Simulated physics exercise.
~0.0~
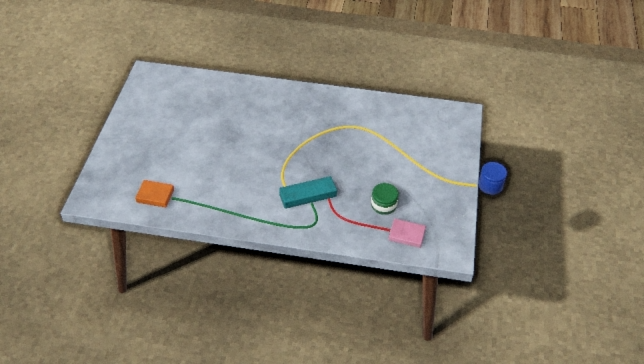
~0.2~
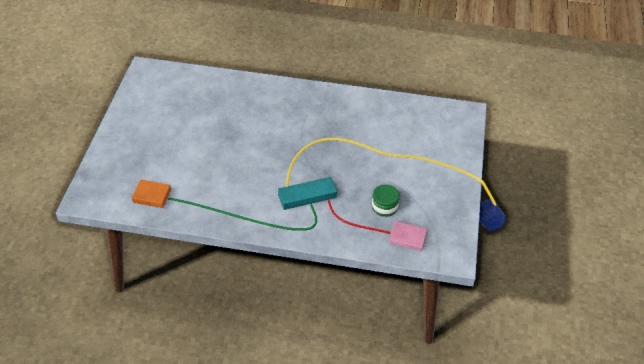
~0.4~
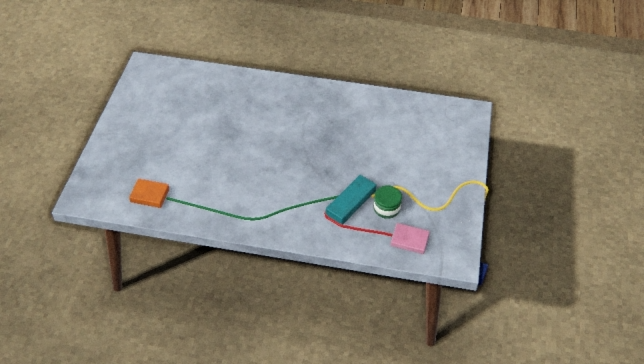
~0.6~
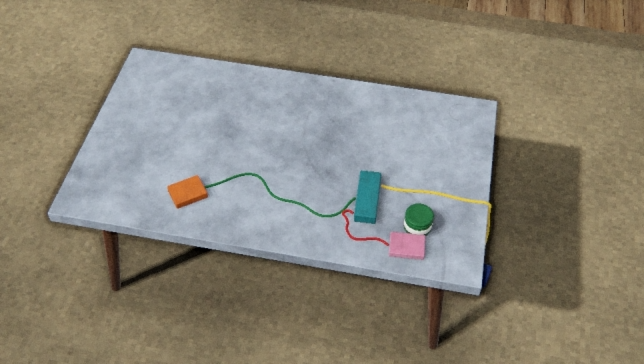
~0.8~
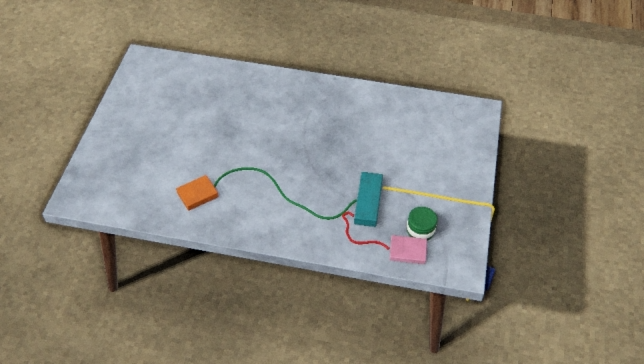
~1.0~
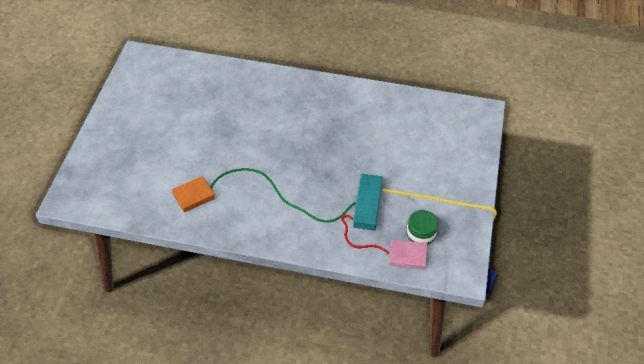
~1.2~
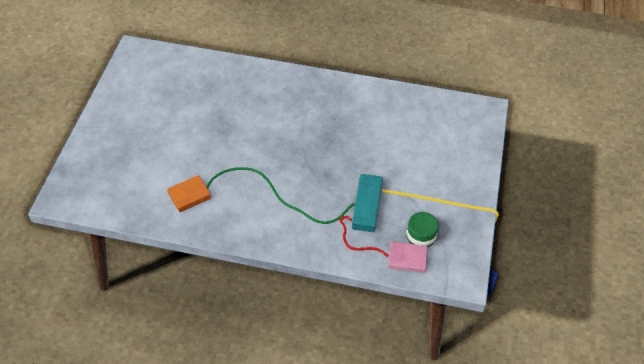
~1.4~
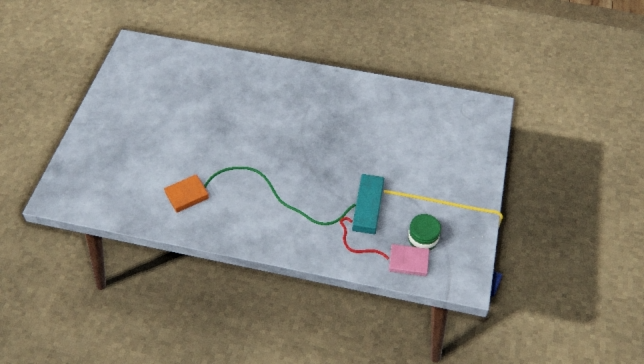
The clip opens on a pale grey table where a teal power strip is joined by thin cables to an orange charger, a pink phone and a blue speaker just past the right edge. The speaker drops, and the yellow cable trails after it. The strip is pulled right and swings round toward the green canister. It ends up nearly upright in view, the canister shifts right toward the phone, and the charger slides right. The yellow cable straightens toward the edge, and everything settles with the speaker hanging below, the phone still in place.
